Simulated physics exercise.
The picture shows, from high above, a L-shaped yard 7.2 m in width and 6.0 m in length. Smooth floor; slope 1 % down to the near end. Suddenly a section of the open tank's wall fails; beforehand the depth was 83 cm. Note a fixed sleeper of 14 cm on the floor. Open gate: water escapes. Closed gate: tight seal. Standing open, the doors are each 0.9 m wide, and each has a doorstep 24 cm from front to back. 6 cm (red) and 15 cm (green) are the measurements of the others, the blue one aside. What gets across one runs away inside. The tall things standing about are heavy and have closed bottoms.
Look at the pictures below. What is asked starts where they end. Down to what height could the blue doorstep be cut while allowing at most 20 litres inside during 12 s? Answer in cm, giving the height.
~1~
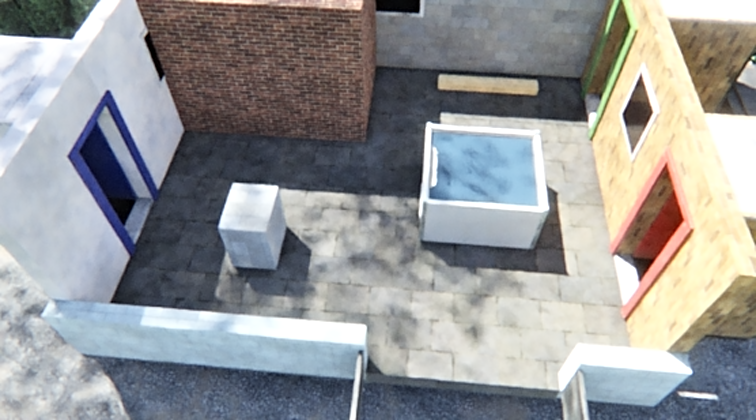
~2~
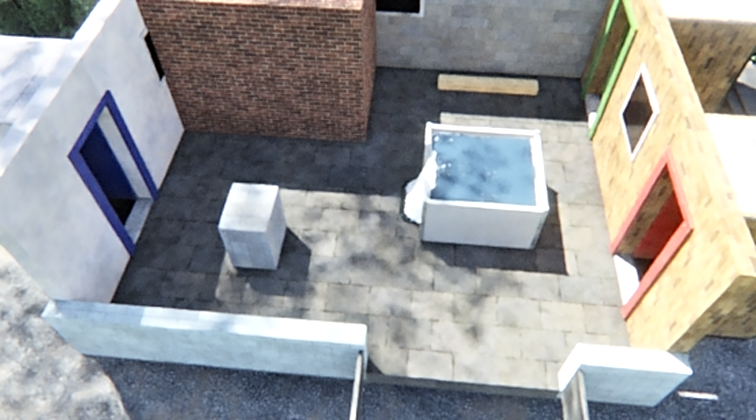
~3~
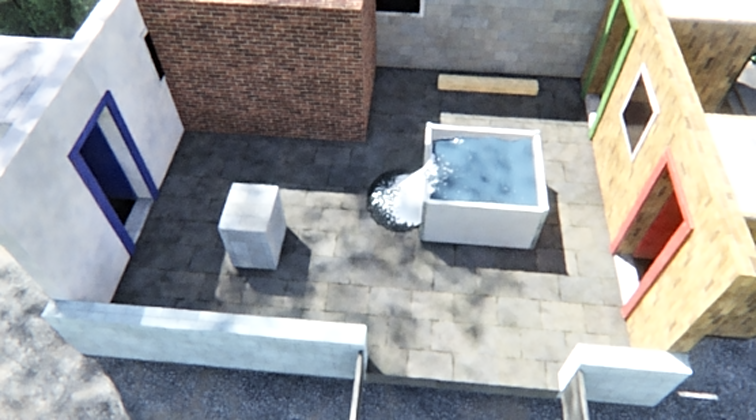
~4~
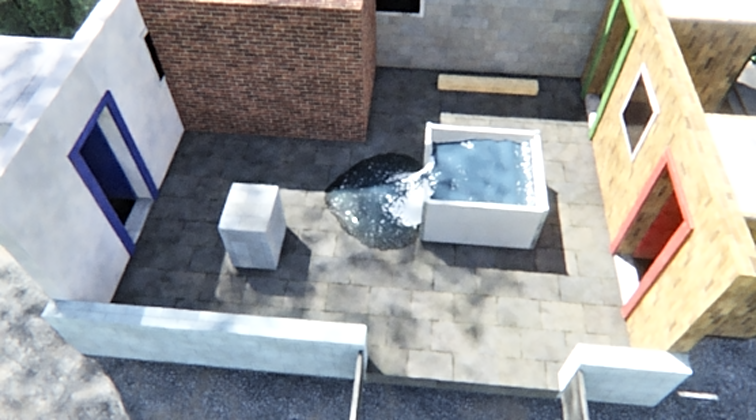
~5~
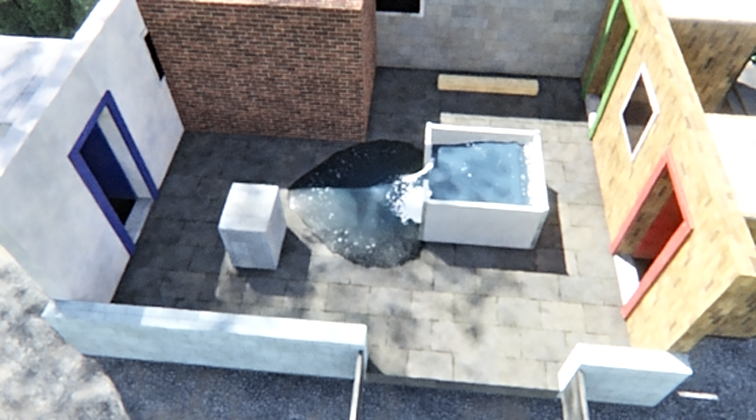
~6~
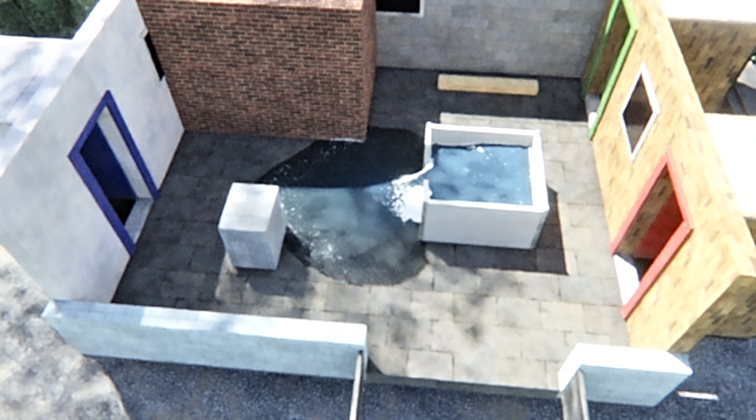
It could go down to about 17 cm.
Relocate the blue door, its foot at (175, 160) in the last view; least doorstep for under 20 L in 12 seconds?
About 26 cm.
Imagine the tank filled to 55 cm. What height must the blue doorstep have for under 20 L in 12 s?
Roughly 8.5 centimetres would do it.
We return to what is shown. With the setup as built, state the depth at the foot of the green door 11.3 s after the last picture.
About 1.5 centimetres deep.
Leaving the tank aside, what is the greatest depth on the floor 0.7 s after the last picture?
Max depth: Around 34 cm.
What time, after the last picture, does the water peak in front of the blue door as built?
It peaks around 1.8 s.
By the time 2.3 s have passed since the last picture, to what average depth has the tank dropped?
The mean depth is about 30 cm.
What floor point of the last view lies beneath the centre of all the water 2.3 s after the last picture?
About (334, 207).
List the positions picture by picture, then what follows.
Still water, 83 cm deep, in the open tank at (483, 169); the blue door at (121, 181) is dry, in the first frame.
Water pours out at (426, 189) and has run 0.3 m, to (405, 213); about 7 cm deep outside, 83 cm at the back, in the second frame.
Water pours out at (426, 189) and has run 0.9 m, to (371, 204); about 11 cm deep outside, 82 cm at the back, in the third frame.
The gap is at (426, 190), the front 1.5 m out at (331, 201); the back of the open tank holds 73 cm, in the fourth frame.
The front is at (294, 199), 2.1 m from the gap at (426, 190); 3.7 m2 of floor is wet, 71 cm left at the back, in the fifth frame.
Water pours out at (426, 189) and has run 2.7 m, to a hidden place; about 4 cm deep outside, 69 cm at the back; the blue door at (121, 181), 4.4 m from the gap, is still 1.8 m from the nearest water, in the sixth frame.
Then, 0.7 s after the last picture water covers 35 % of the floor, deepest (34 cm) near (413, 199); 7 cm at the blue door, 1 litre in over its 7 cm doorstep.
Then, 2.3 s after the last picture water covers 45 % of the floor, deepest (28 cm) near (218, 152); 14 cm at the blue door, 73 litres in over its 7 cm doorstep.
Then, 11.3 s after the last picture water covers 85 % of the floor, deepest (10 cm) near (99, 331); 6 cm at the blue door, 120 litres in over its 7 cm doorstep.
At the blue door as built, the water peaked near 17 cm, 1.7 s after the last picture.
With a doorstep of 14.5 cm, 31 litres would have come in within the 12 s; with 19.5 cm, 10 litres. So under 20 litres takes about 17 cm.
